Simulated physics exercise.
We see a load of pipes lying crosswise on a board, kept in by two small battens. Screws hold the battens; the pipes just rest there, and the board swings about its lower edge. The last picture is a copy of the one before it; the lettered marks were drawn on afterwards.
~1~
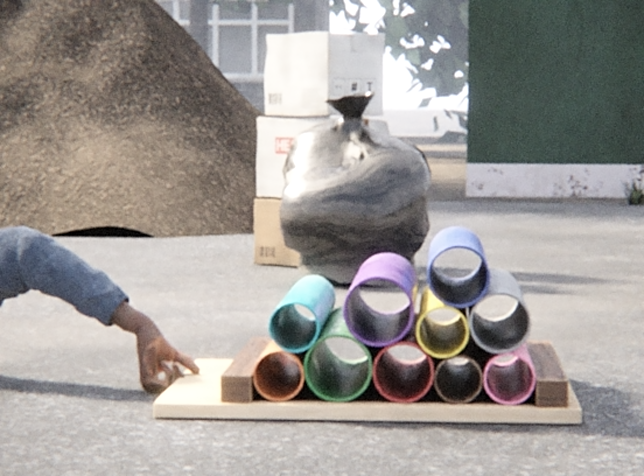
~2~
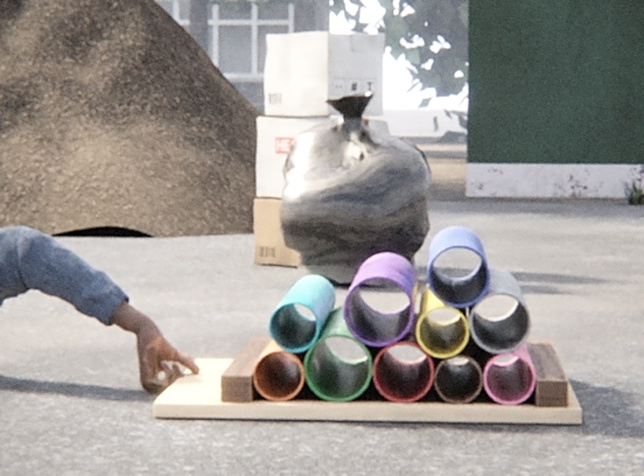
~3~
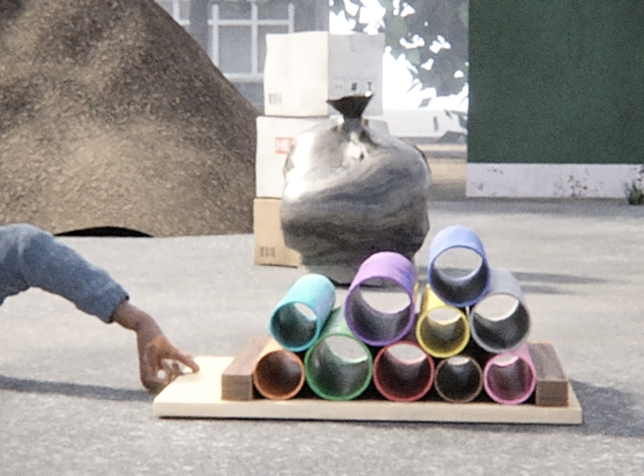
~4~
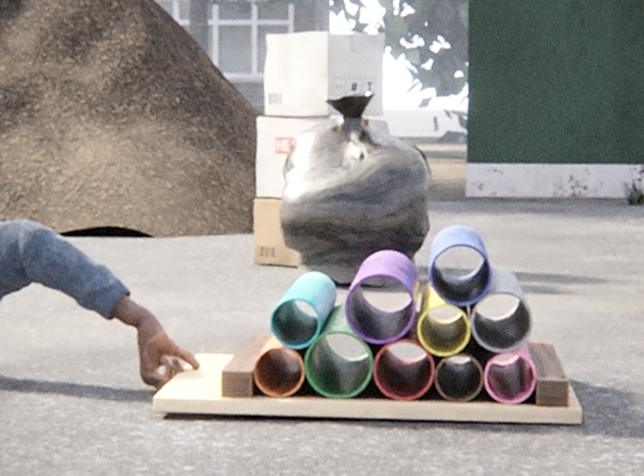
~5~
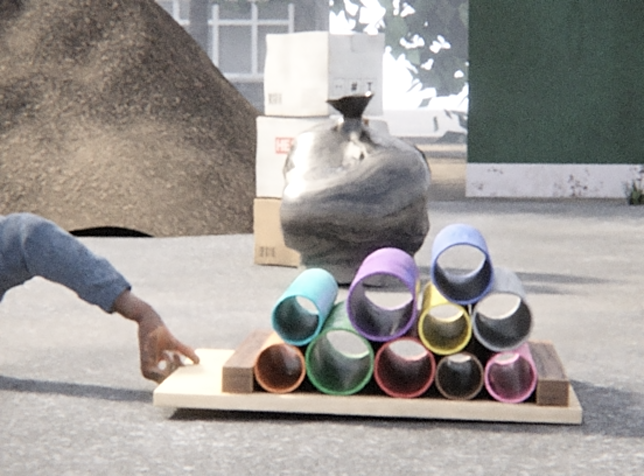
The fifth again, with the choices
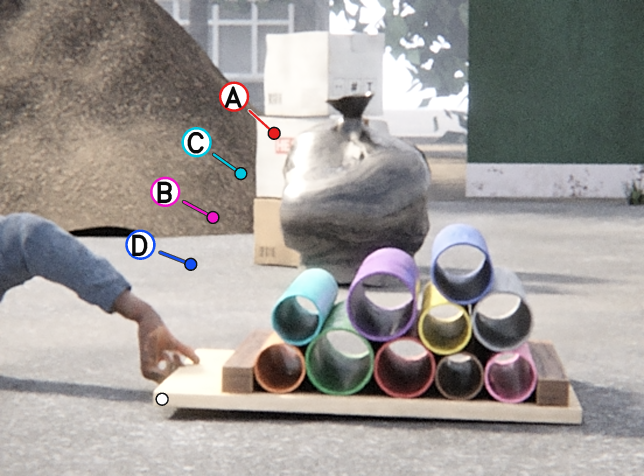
On paved grey ground outdoors, seen from a low, steady view, a dirt mound, stacked boxes, a shiny tied sack and a green wall stand behind. Colourful pipes, teal, purple, yellow, grey and blue above orange, green, red, brown and pink, rest between wooden battens on a pale board. A blue-sleeved hand at the left end stays on the board as its left side rises very slightly, the pipes shifting barely with it.
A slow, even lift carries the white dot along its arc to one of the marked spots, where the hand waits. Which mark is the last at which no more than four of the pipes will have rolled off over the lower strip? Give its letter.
The last mark within the limit is A.
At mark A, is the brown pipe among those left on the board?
The brown pipe: Yes.
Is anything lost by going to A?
Yes, at A.
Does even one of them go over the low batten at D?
At D: Yes.
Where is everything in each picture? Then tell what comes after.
In the first picture, green pipe (338, 368); red pipe (403, 372); brown pipe (459, 379).
In the second picture, brown pipe (459, 379); pink pipe (510, 379).
In the third picture, board (372, 375); orange pipe (279, 374); grey pipe (501, 323).
In the fourth picture, board (373, 373); orange pipe (279, 371); green pipe (339, 365).
In the fifth picture, board (373, 371); orange pipe (280, 368); green pipe (339, 362).
On the marked copy, A at (274, 134); B at (213, 218); C at (241, 174); D at (191, 265); the white dot at (162, 399).
Following A. Soon after the start, board at 21°.
Later, board at 41°.
In the end, board at 42°, four over the low batten (yellow, grey, purple, blue).
As for the rest, B four over the low batten (yellow, grey, purple, blue); C four over the low batten (yellow, grey, purple, blue); D three over the low batten (yellow, grey, blue).
